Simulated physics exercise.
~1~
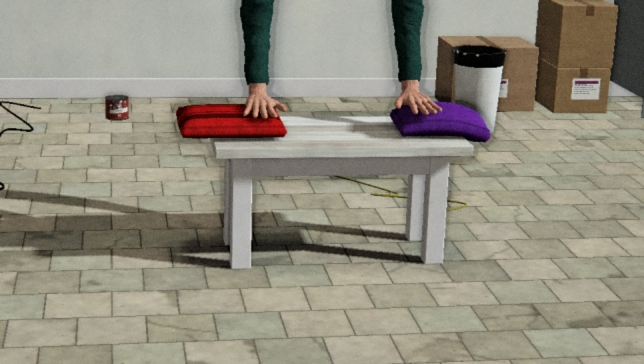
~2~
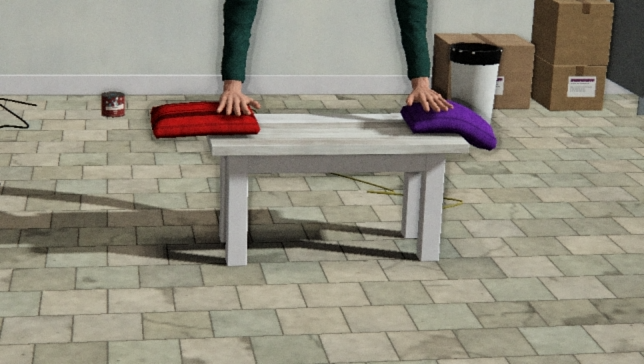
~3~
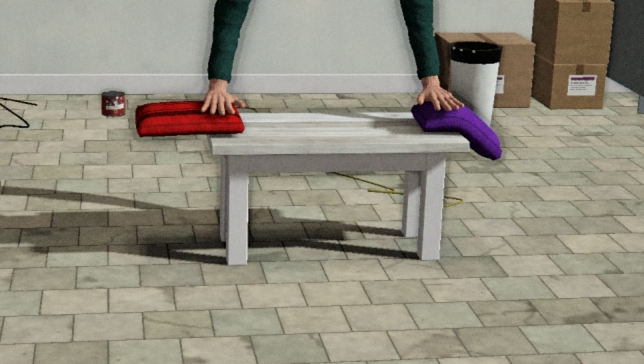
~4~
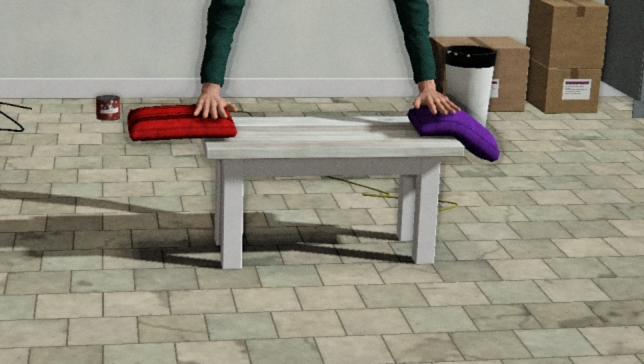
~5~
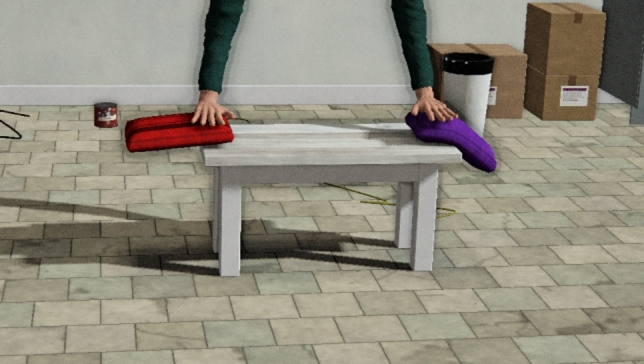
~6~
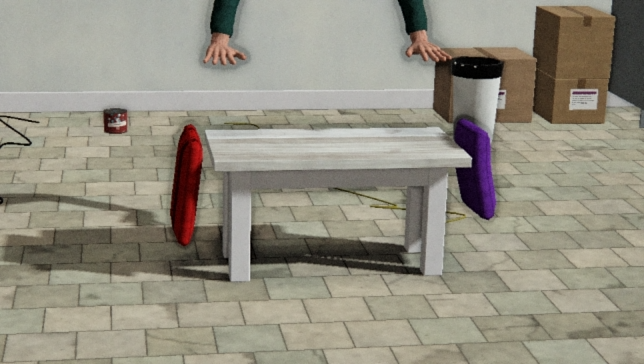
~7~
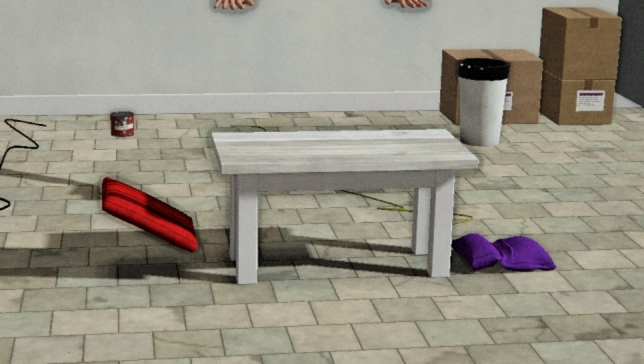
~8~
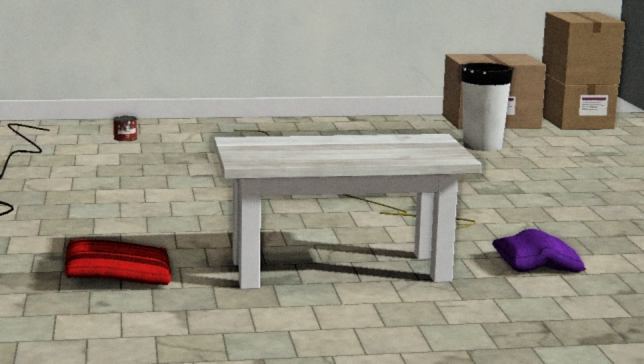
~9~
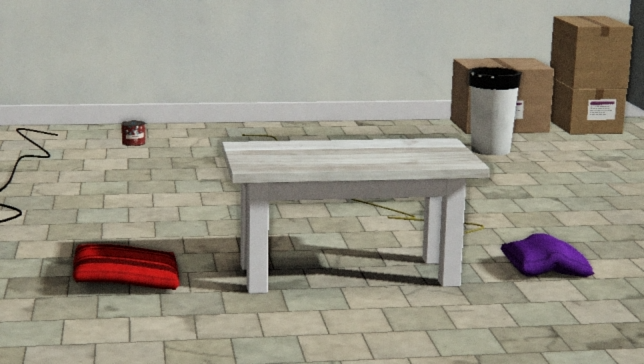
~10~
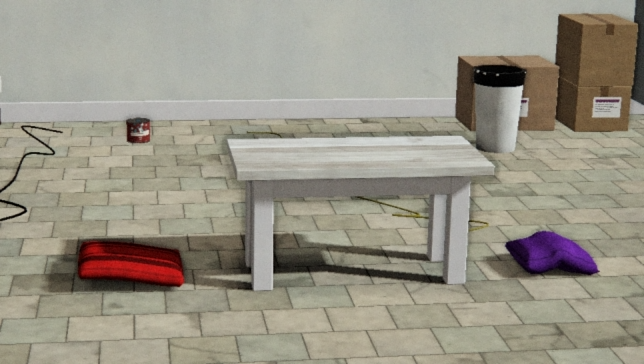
A red cushion and a purple soft bag rest under two hands at opposite ends of a short whitish bench on a tiled floor, seen from the front and slightly above by a gently swaying camera. A paint can stands behind to the left, with a white bin and cardboard boxes to the right. The green-sleeved arms slide the cushion left and the bag right until both stick out past the ends, the bag drooping. The hands lift away, and both tip outwards and drop. The cushion ends flat on the floor at left, the bag crumpled at right, the bench empty.
